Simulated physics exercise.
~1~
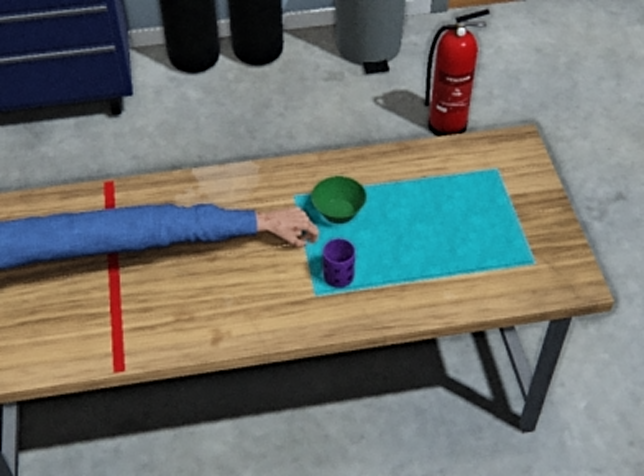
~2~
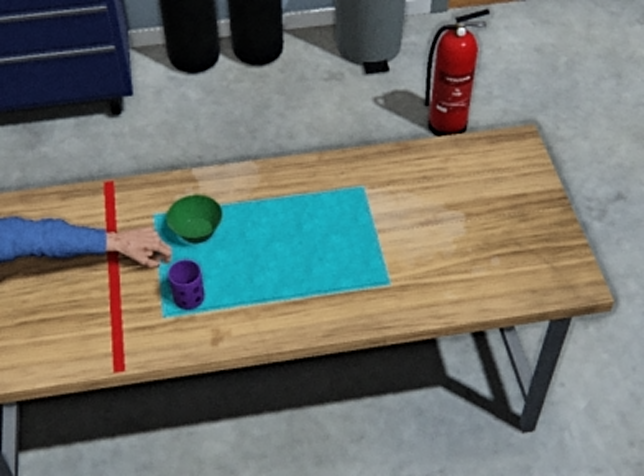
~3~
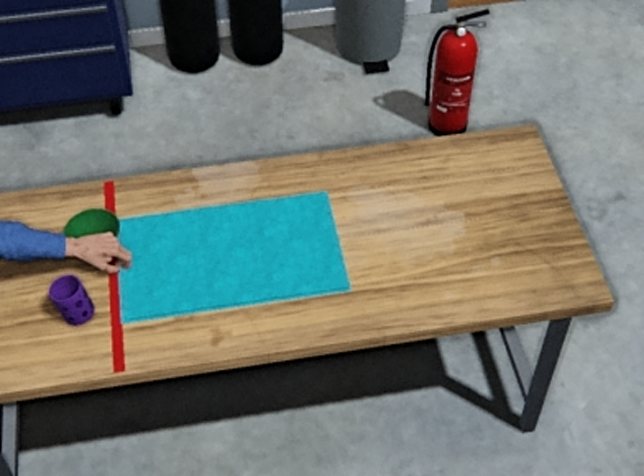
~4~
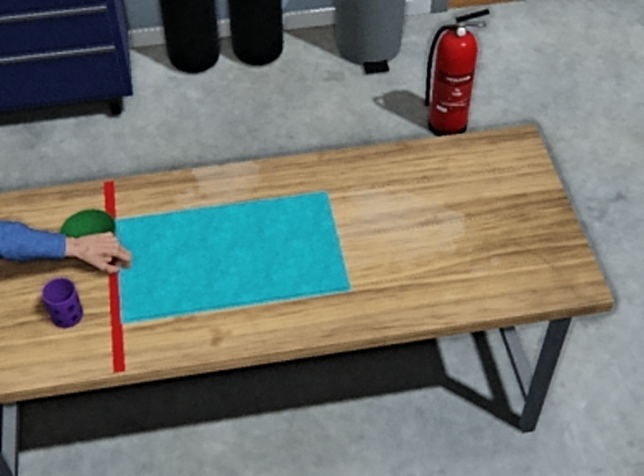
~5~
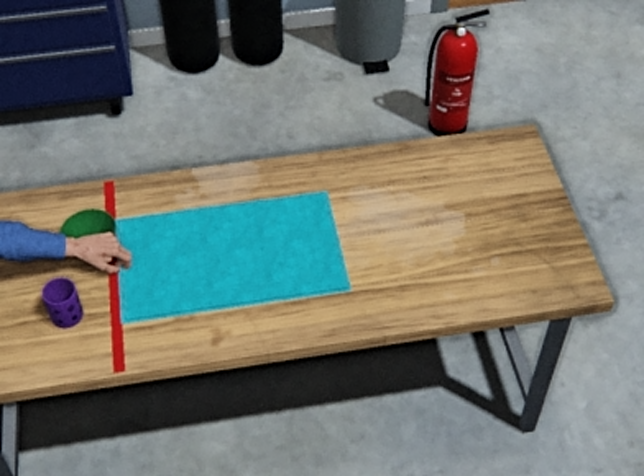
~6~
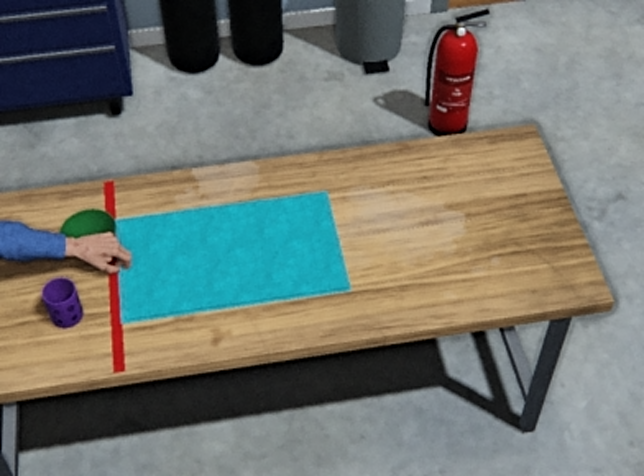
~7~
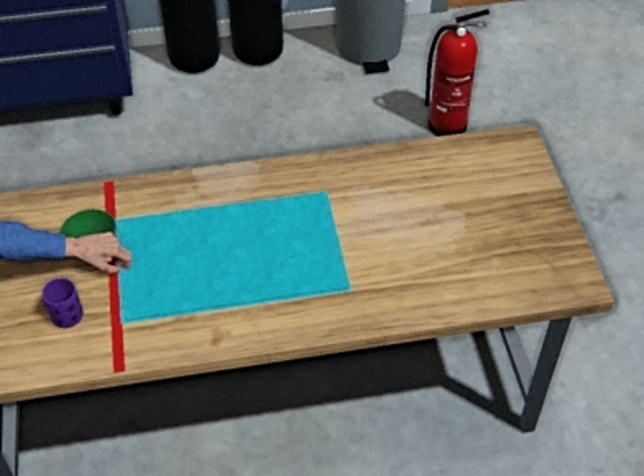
At the start, a hand in a blue sleeve holds the left edge of a turquoise cloth on a wooden table, with a green bowl and a purple mug resting near that edge. The hand pulls the cloth leftward toward a strip of red tape, and both items ride along. When the cloth's edge reaches the tape, the cloth stops, but the bowl and mug slide off the front. The mug leans as it goes, then settles upright slightly farther left. At the end, both sit on bare wood beyond the tape, the bowl partly hidden behind the still hand.
